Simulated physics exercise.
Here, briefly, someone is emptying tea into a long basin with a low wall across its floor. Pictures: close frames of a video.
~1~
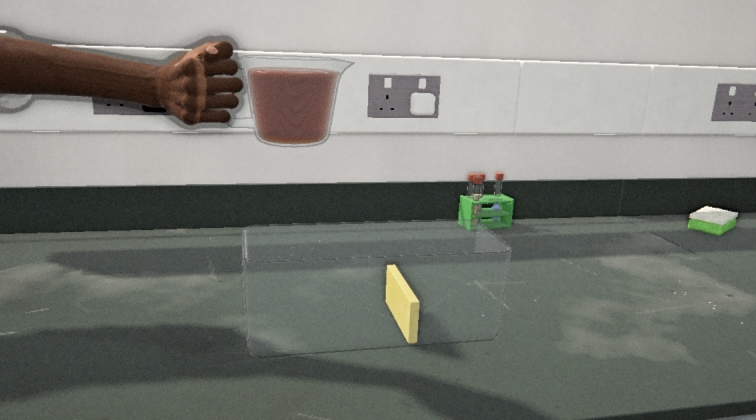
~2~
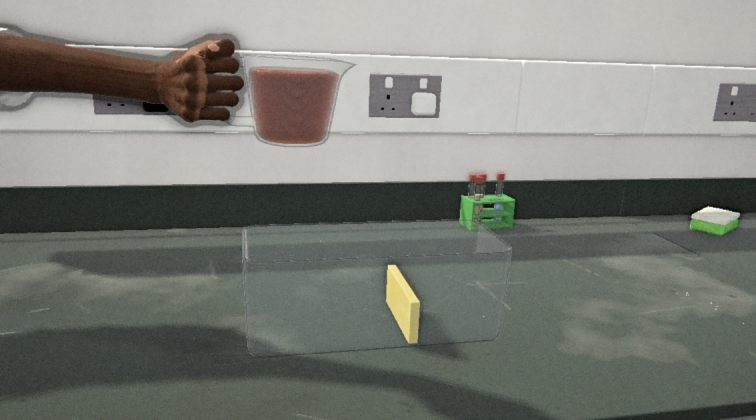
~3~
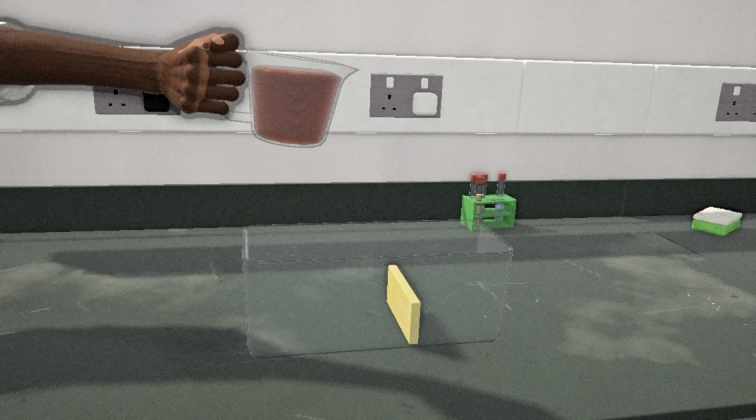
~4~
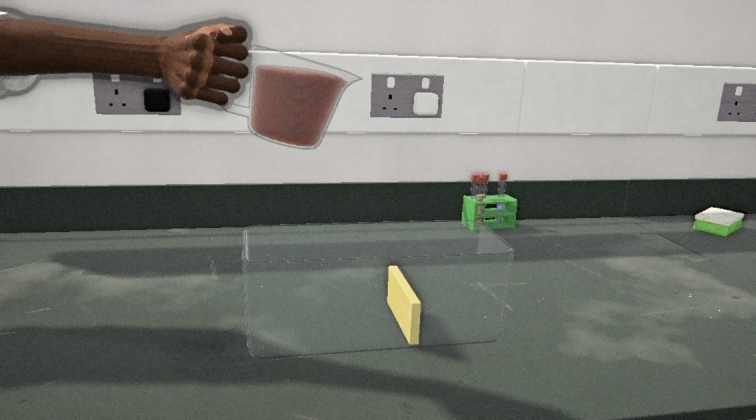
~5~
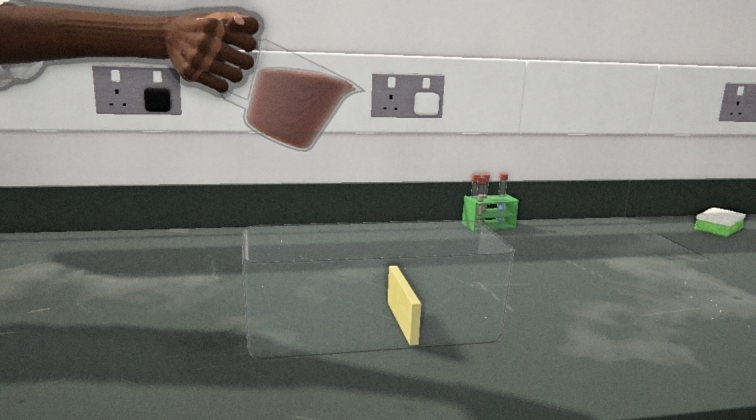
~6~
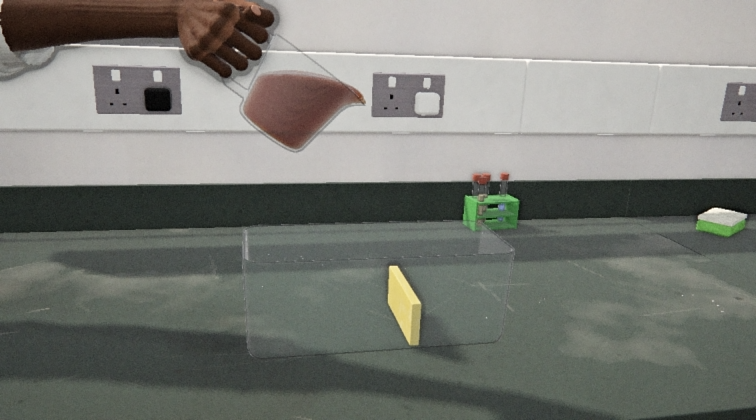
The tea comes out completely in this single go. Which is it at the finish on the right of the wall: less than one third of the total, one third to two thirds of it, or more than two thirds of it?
At the finish the right of the wall has less than one third of the total.
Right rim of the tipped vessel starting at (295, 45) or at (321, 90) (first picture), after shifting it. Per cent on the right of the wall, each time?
First place gives some 5 %, second place some 5 %.
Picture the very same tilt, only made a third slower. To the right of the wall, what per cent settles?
Roughly 30 percent.
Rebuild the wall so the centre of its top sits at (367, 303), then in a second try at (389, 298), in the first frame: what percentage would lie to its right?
It would come to roughly 80 per cent the first time and roughly 45 per cent the second.
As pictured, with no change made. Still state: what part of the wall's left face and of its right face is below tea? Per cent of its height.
30 per cent left, 10 per cent right.
A moment on, the tilt is 101° and 35 per cent is still to pour, 12 is left of the wall and 12 right of it.
Next, the tilt is 107° and 4 per cent is still to pour, 67 is left of the wall and 18 right of it.
Then the tilt is 107° and 0 per cent is still to pour, 76 is left of the wall and 18 right of it.
Later the tilt is 107° and 0 per cent is still to pour, 78 is left of the wall and 19 right of it.
At rest 78 per cent lies left of the wall, 19 right of it and 4 outside.
